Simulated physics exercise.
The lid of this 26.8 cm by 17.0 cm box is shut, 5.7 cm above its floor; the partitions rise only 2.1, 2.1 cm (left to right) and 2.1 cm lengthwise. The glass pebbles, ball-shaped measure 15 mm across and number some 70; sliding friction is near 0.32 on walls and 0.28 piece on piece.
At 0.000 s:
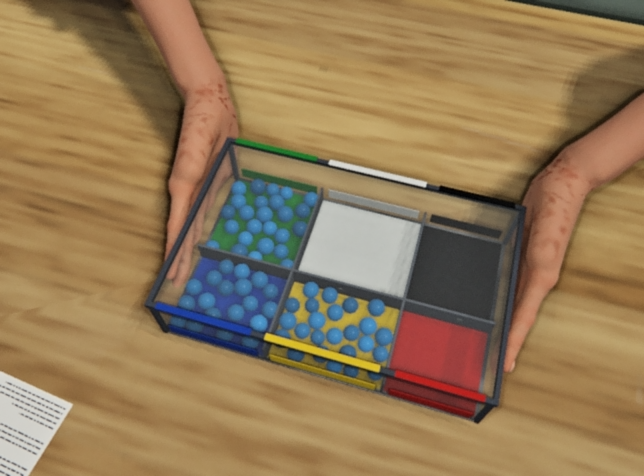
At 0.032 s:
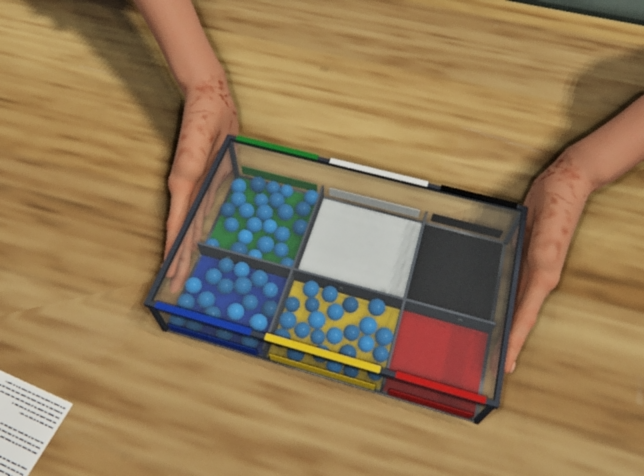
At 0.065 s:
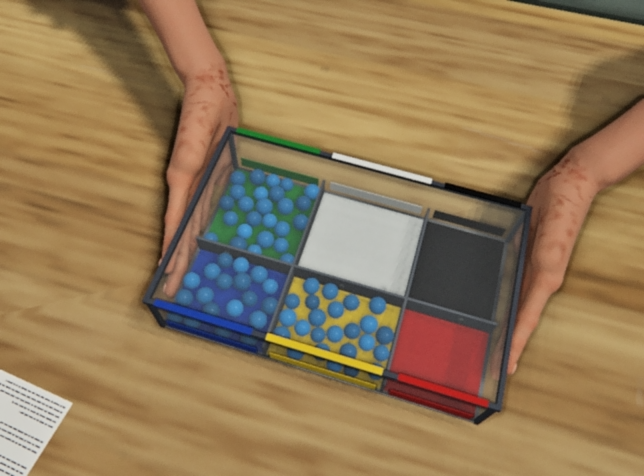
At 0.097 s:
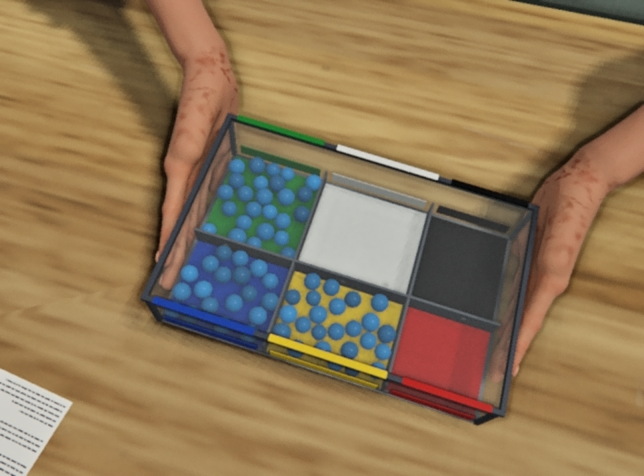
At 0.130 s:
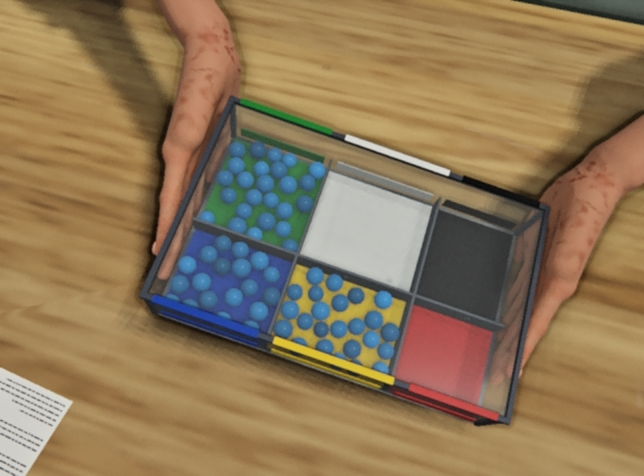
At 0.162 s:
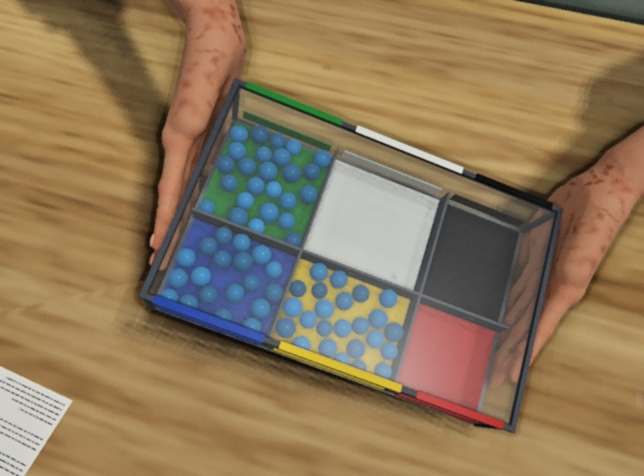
On a wooden table, two hands held a clear box with blue balls in its green, blue and yellow sections and tilted it slightly, then further, the right front corner lowest, the balls barely shifting.
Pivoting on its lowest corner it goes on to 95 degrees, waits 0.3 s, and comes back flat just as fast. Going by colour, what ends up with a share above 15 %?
Red compartment: Over; blue compartment: Under; green compartment: Under; yellow compartment: Over; white compartment: Under; black compartment: Under.
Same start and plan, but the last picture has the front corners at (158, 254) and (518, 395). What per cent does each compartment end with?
Red 10; blue 0; green 0; yellow 0; white 0; black 85.
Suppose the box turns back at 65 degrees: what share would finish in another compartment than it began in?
About 40 per cent.
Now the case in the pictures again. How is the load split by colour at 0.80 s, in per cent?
Red 35; blue 10; green 5; yellow 45; white 5; black 5.
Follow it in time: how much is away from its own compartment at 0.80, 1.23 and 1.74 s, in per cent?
About 80, 95, 95.
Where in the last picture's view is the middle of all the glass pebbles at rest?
Near (428, 364).
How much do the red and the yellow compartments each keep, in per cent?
Red 70; yellow 25.
After 0.80 s, tilt 95 degrees; red 35 %, blue 10 %, green 5 %, yellow 45 %, white 5 %, black 5 %.
After 1.23 s, tilt 54 degrees; red 70 %, yellow 25 %, black 5 %.
After 1.74 s, tilt 0 degrees; red 70 %, yellow 25 %.
In the end, at 2.6 s, red 70 %, blue 0 %, green 0 %, yellow 25 %, white 0 %, black 0 %.
